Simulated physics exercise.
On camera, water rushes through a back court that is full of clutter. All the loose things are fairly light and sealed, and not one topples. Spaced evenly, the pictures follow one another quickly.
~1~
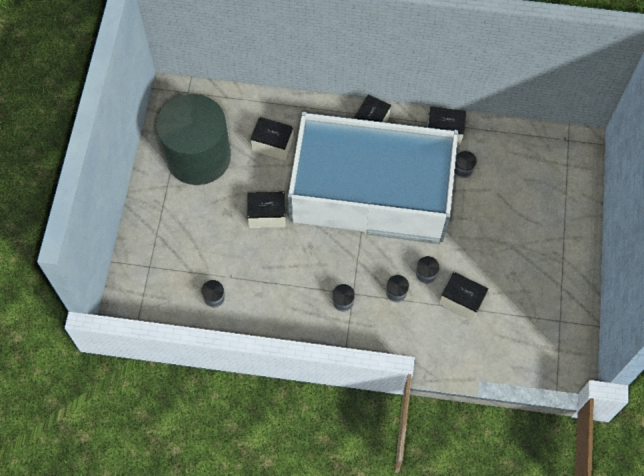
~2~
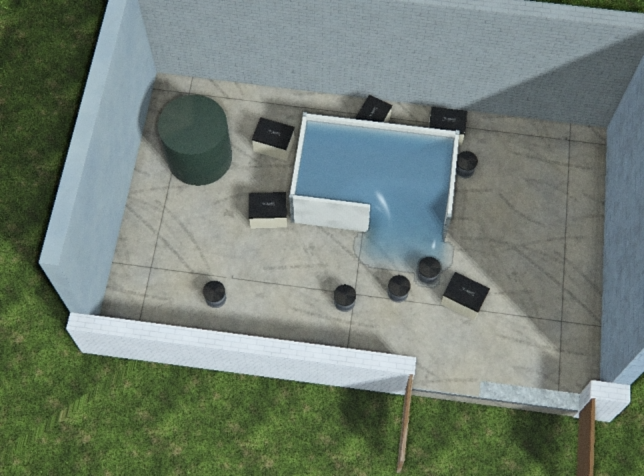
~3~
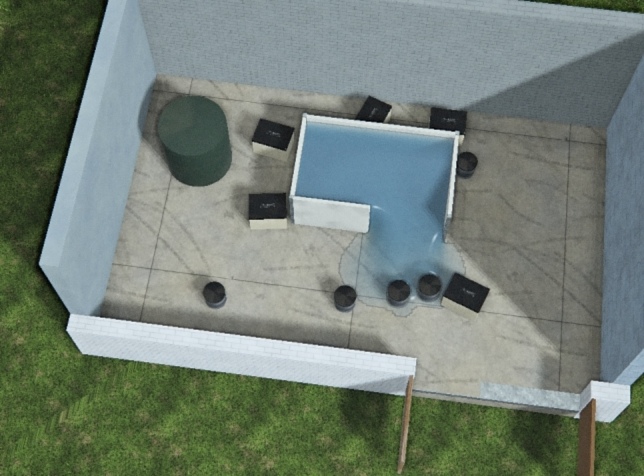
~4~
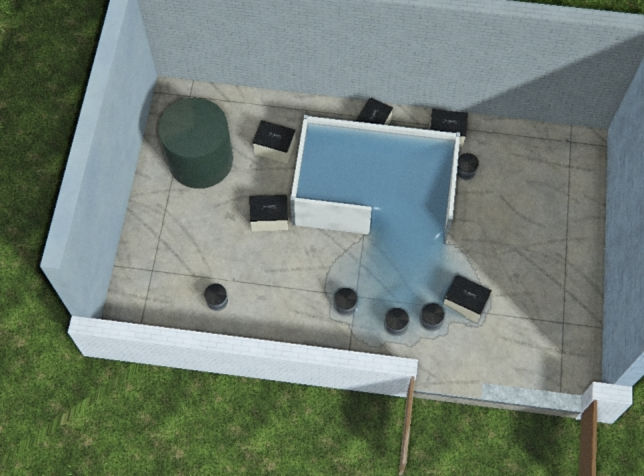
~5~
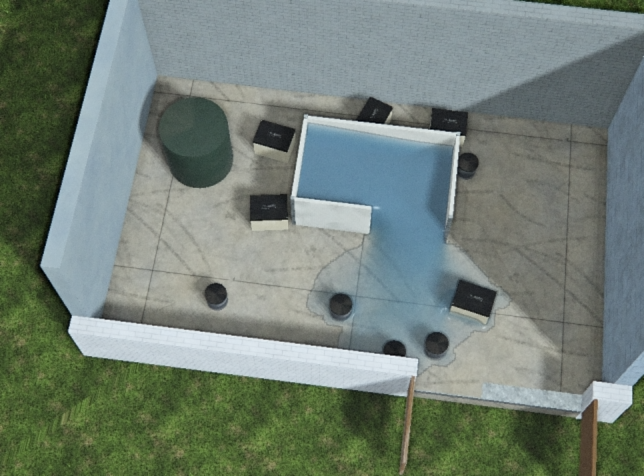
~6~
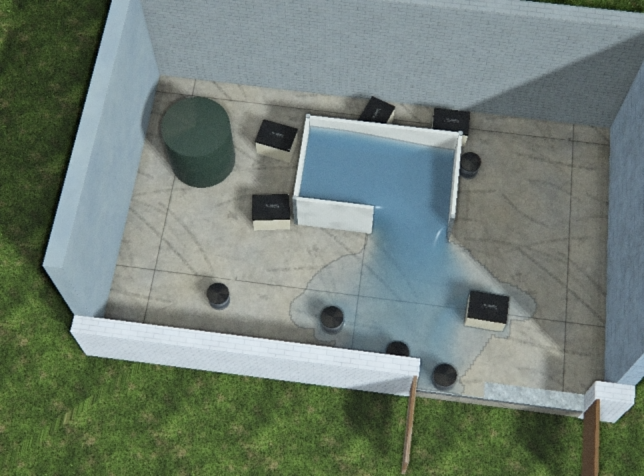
The clip shows a walled court seen from above, where water pours through a gap in the front of a raised white tank, spreads across the paved floor and pushes several dark pails and a dark-topped box toward the front.
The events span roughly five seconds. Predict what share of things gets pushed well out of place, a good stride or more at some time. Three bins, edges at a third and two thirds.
Band-wise it's the middle band, a third to two thirds.
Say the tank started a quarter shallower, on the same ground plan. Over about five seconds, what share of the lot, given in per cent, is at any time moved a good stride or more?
I'd put it near 50 percent.
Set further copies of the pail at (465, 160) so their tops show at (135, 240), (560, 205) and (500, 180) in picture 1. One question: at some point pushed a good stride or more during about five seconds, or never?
Listed in sequence, the answers are displaced a stride, remains nearby and remains nearby.
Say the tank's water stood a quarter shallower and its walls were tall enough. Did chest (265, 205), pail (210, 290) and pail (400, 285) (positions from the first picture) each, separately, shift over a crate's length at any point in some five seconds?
Well, in sequence: Not carried that far, carried that far, carried that far.
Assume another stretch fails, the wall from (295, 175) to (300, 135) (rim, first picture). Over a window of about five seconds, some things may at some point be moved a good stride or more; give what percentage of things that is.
About 40 per cent.
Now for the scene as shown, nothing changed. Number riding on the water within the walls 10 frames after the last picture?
My count is 0.
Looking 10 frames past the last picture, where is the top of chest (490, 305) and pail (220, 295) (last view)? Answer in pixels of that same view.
Roughly (575, 392), then (193, 267).
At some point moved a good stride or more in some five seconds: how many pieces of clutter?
The total is 5.
A moment on, 4 of 10 are well off their spots; 1 afloat.
Next, 5 of 10 are well off their spots; 0 afloat.
Later, 5 of 10 are well off their spots; 3 afloat.
In the end, 5 of 10 are well off their spots, and 5 have been at some point; 3 afloat.
